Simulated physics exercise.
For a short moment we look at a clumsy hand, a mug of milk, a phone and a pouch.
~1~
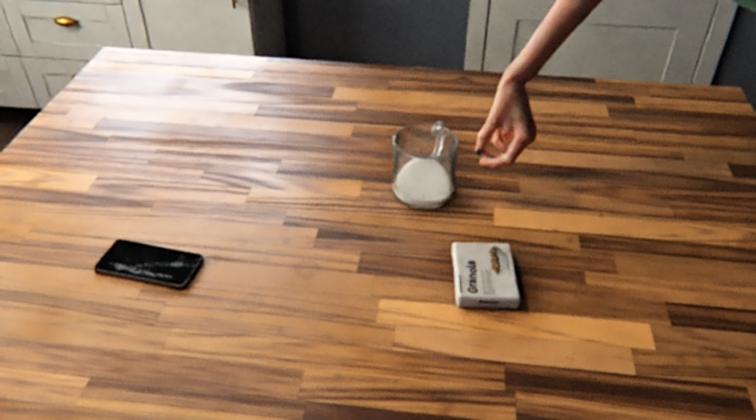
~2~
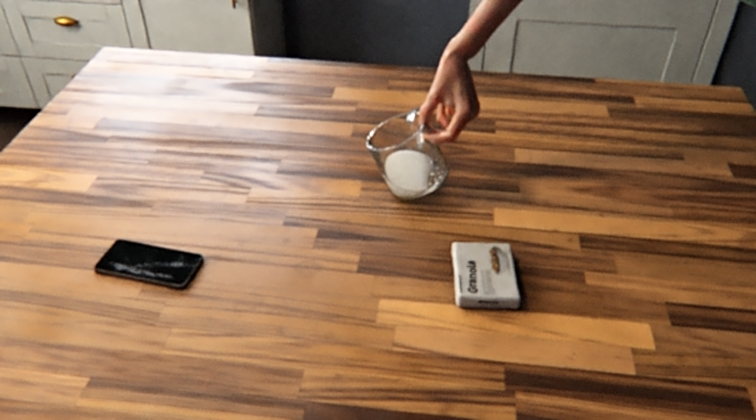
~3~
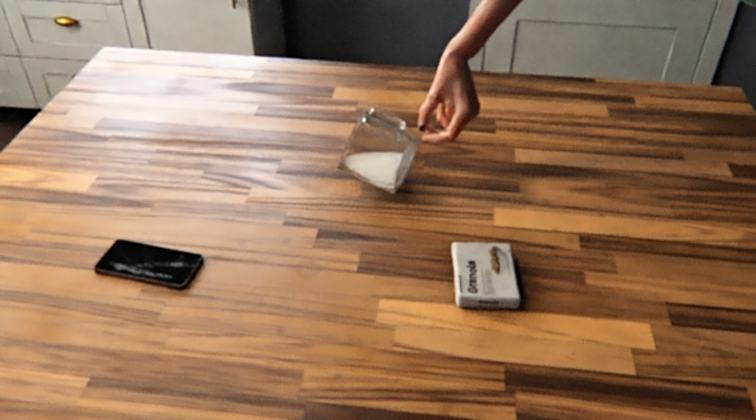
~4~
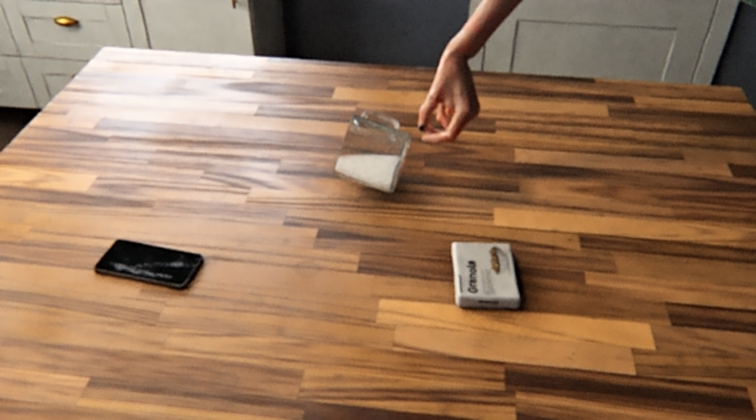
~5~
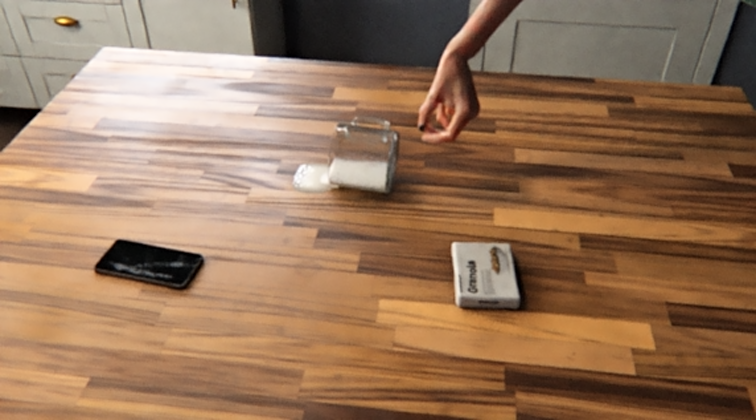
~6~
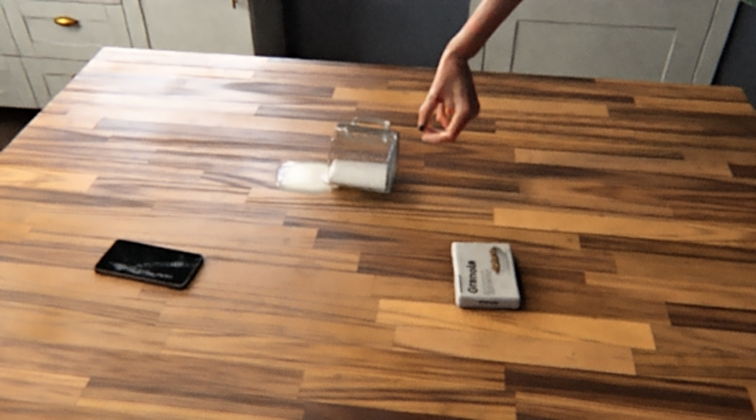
A glass mug of milk, pushed by a hand, tips over to the left and falls onto its side on a wooden table, and milk spills out beside it, while a phone and a granola package stay still.
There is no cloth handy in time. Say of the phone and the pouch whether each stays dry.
You'll find the phone is missed by the spill, and the pouch is missed by the spill.
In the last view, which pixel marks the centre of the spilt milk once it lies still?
Its centre lies at roughly (218, 167) in the last picture.
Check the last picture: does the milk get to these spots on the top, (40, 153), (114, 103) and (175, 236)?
I'd call the first one safe, the middle one safe and the final one safe.
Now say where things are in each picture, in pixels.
It stands upright; mug (424, 164) nearly empty; phone (149, 261); pouch (485, 268), in the first frame.
The hand pushes it; mug (407, 154) tipped 25°, in the second frame.
It is falling; mug (377, 152) tipped 65°; pouch (485, 268), in the third frame.
It is falling; mug (371, 154) tipped 75°; phone (149, 261), in the fourth frame.
It is down; mug (363, 158) tipped 85°; a puddle starts at (316, 178), in the fifth frame.
It is down; mug (363, 158) tipped 85°; a puddle starts at (310, 177); phone (149, 261); pouch (485, 268), in the sixth frame.
Soon after, the puddle covers about as much as a plate; the phone is dry; the pouch is dry.
In the end, the puddle covers about as much as a plate; the phone is dry; the pouch is dry.
